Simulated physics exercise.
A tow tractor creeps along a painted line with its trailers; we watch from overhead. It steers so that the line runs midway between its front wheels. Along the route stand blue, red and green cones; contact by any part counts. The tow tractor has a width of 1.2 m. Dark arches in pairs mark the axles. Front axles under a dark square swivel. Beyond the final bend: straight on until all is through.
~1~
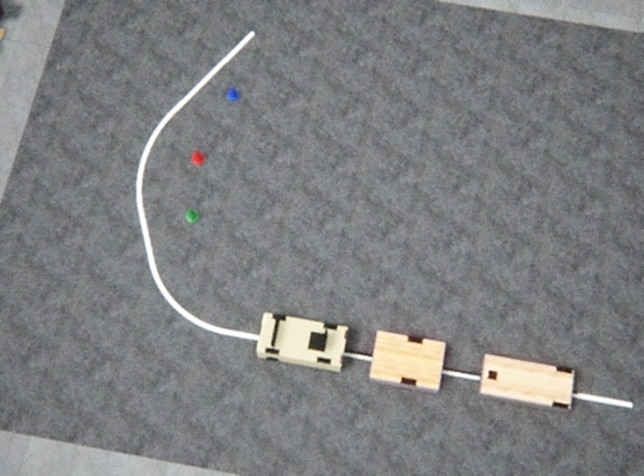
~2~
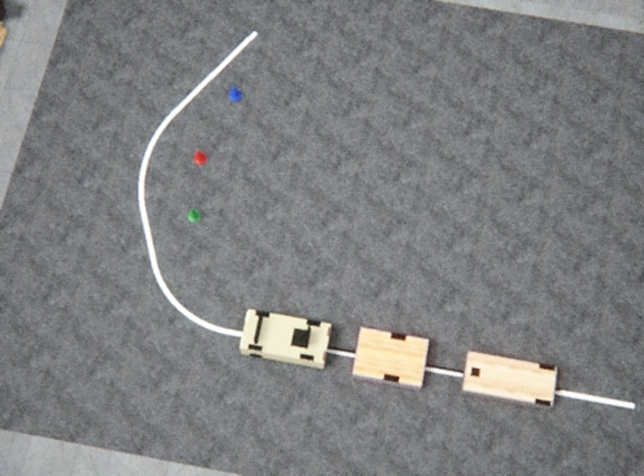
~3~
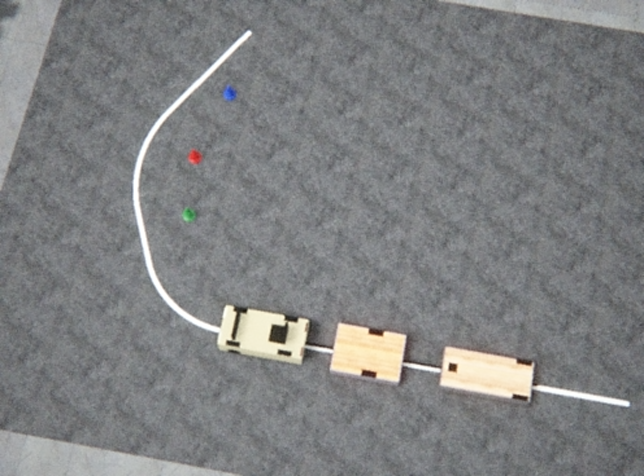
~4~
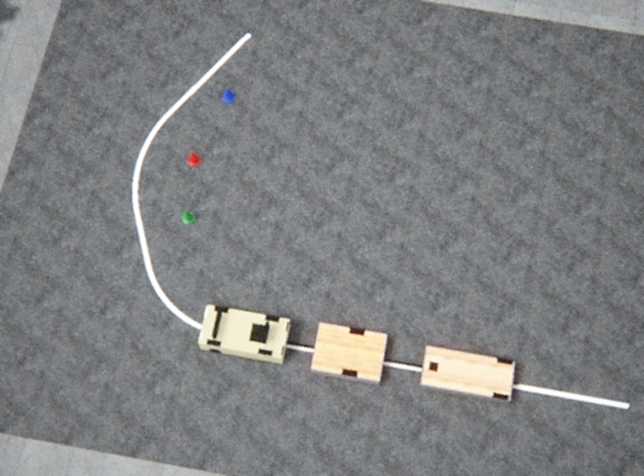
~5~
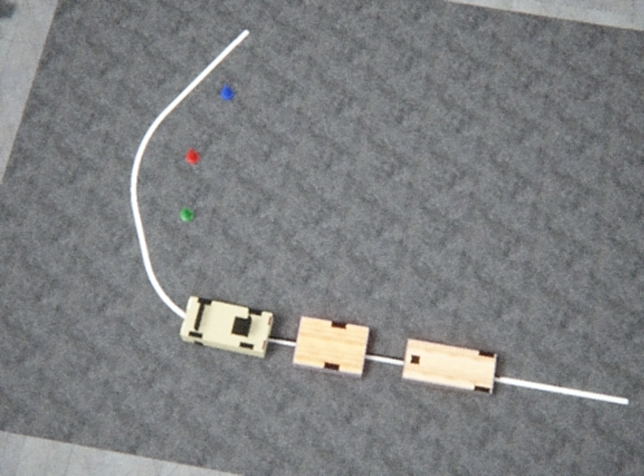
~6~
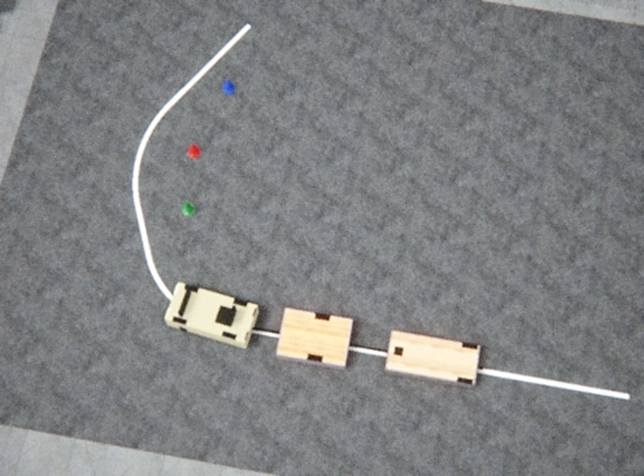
A pale tow tractor pulling two wooden trailers crept left along a white painted line, then began turning slightly upward into the curve, while the blue, red and green cones stood untouched.
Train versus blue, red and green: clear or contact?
My guess is blue gets caught; my guess is red gets caught; my guess is green gets caught.
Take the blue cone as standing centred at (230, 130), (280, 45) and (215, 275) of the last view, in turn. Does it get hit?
The first place gets no contact, the second no contact, the third a hit.
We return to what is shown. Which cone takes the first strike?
Green.
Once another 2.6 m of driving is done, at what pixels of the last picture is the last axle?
(389, 350).
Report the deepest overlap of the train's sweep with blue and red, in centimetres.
For blue it's 15, and for red it's 20.
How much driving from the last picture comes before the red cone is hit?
After roughly 13.5 metres.
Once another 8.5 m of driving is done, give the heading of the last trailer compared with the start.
Roughly 25°.
With 11.2 m more driven, the last axle is at (180, 245) of the last picture, 105 cm off the line; the second trailer has hit green.
With 12.6 m more driven, the last axle is at (169, 211) of the last picture, 95 cm off the line; the first trailer has hit blue.
With 13.6 m more driven, the last axle is at (167, 184) of the last picture, 105 cm off the line; the second trailer has hit red.
With 20.2 m more driven, the last axle is at (249, 23) of the last picture, 20 cm off the line; 3 of 3 struck in all.
